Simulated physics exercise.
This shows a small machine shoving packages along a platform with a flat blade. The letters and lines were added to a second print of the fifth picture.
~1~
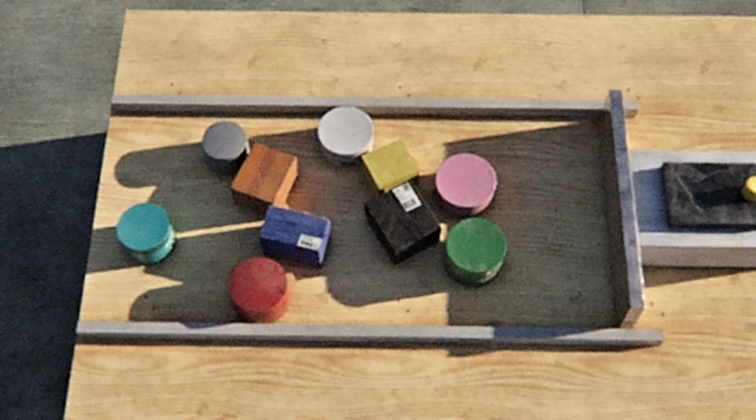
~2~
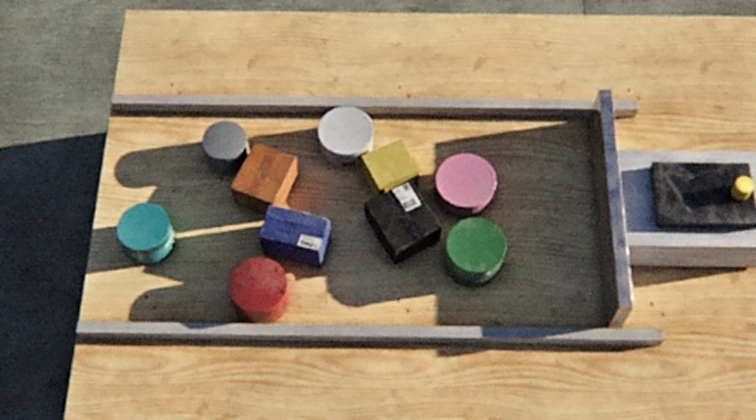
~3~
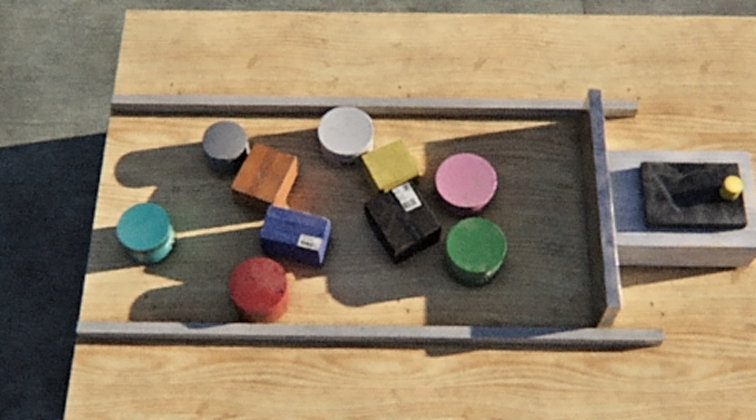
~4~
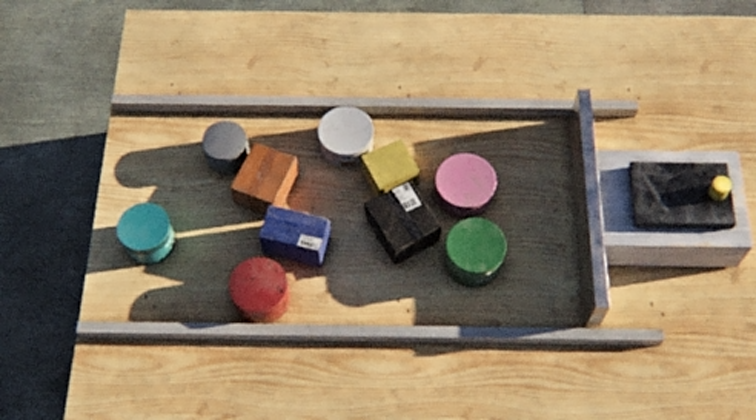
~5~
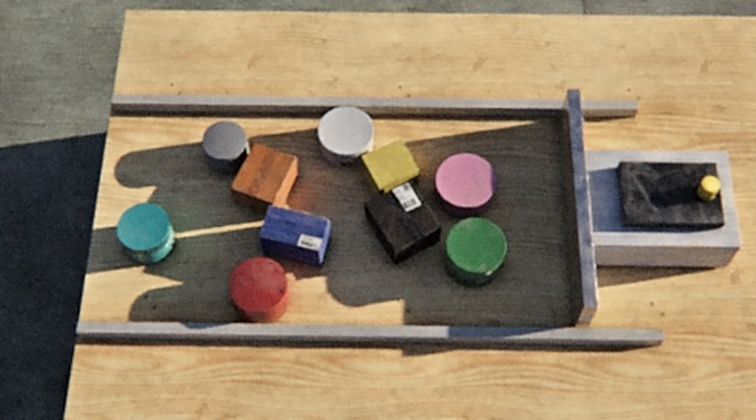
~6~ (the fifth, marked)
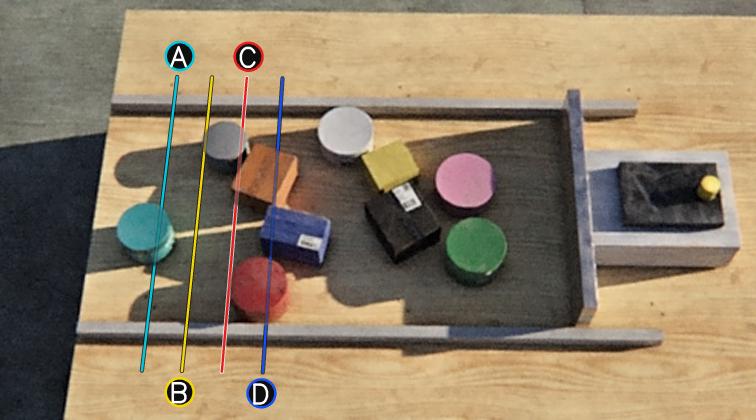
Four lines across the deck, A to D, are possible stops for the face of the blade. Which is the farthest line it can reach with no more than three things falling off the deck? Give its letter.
It should halt at B.
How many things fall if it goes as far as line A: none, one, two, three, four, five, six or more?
Six or more.
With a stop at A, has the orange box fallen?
Yes.
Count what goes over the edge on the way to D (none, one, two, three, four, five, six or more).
By then, none.
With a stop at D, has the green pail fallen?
No.
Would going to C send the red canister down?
No.
On the marked copy, A at (161, 214); B at (198, 214); C at (235, 215); D at (273, 215).
With B. Early on, robot (523, 192); white pail (334, 129); green pail (404, 255).
Further on, robot (385, 190); grey canister (155, 124); orange box (187, 151).
At the end, robot (276, 189); grey canister over the edge; orange box over the edge; three fallen.
As for the rest, A drops six; C is within the limit but short; D is within the limit but short.
